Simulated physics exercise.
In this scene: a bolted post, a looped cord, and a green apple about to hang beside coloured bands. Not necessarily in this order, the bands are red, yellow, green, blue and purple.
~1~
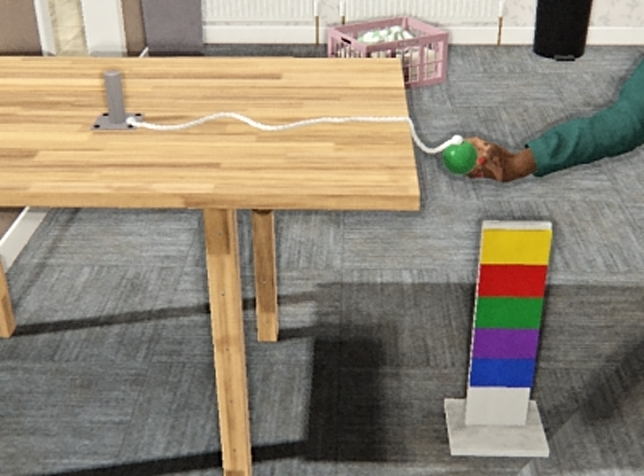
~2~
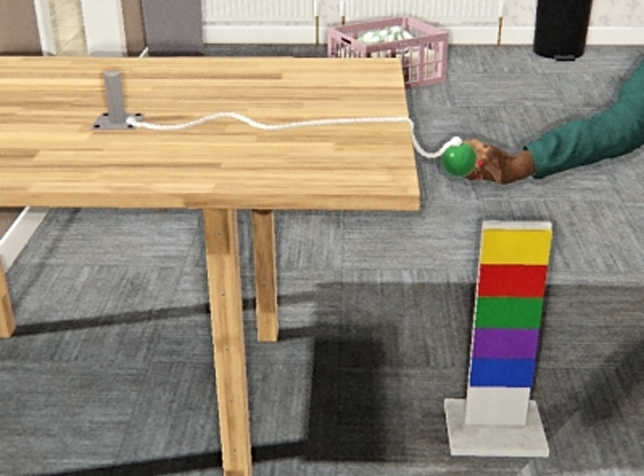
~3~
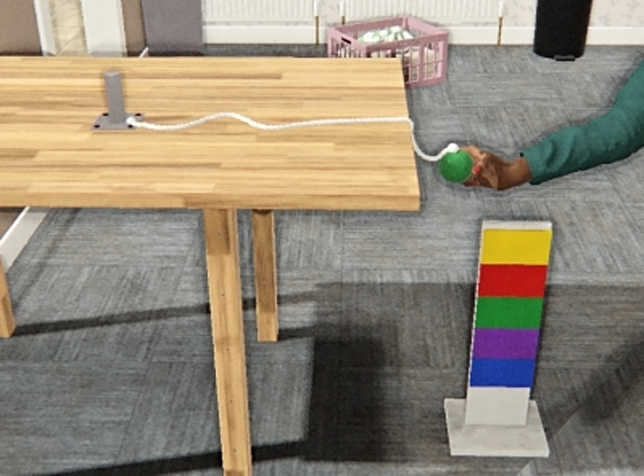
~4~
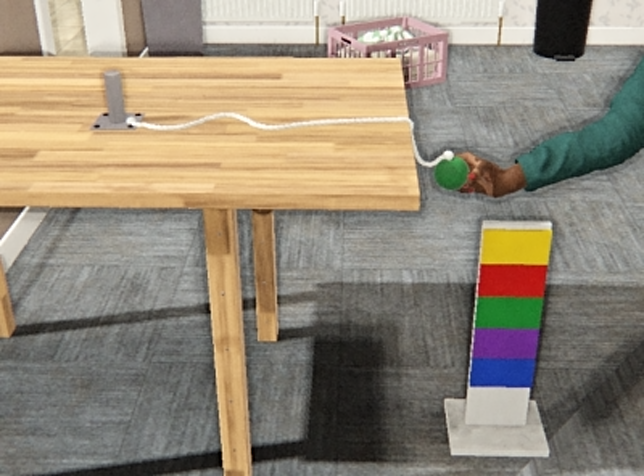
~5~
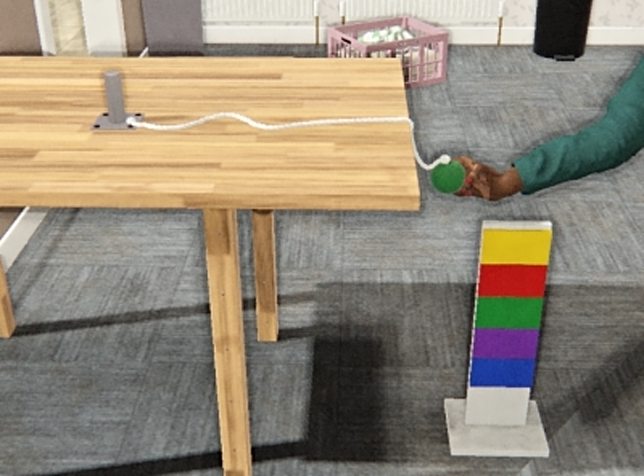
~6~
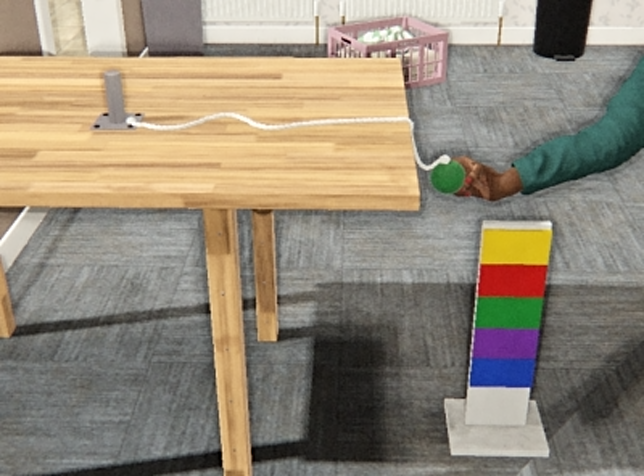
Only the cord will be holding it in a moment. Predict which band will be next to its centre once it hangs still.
I would say the yellow band.
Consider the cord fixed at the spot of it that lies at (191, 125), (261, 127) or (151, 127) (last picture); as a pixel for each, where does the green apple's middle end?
Roughly (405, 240), (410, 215) and (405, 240).
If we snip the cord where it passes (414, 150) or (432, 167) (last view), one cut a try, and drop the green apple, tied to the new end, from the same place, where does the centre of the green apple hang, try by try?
Try one: (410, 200); try two: (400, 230).
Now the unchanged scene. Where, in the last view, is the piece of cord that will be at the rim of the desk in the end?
That would be the bit at (372, 121).
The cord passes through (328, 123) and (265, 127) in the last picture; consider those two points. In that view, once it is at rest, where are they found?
About (366, 125), and the other about (301, 124).
Soon after, apple near (405, 238); level with yellow.
Then, apple near (414, 249); level with yellow.
At rest, apple near (405, 250); level with yellow. Its middle rests at the yellow band.
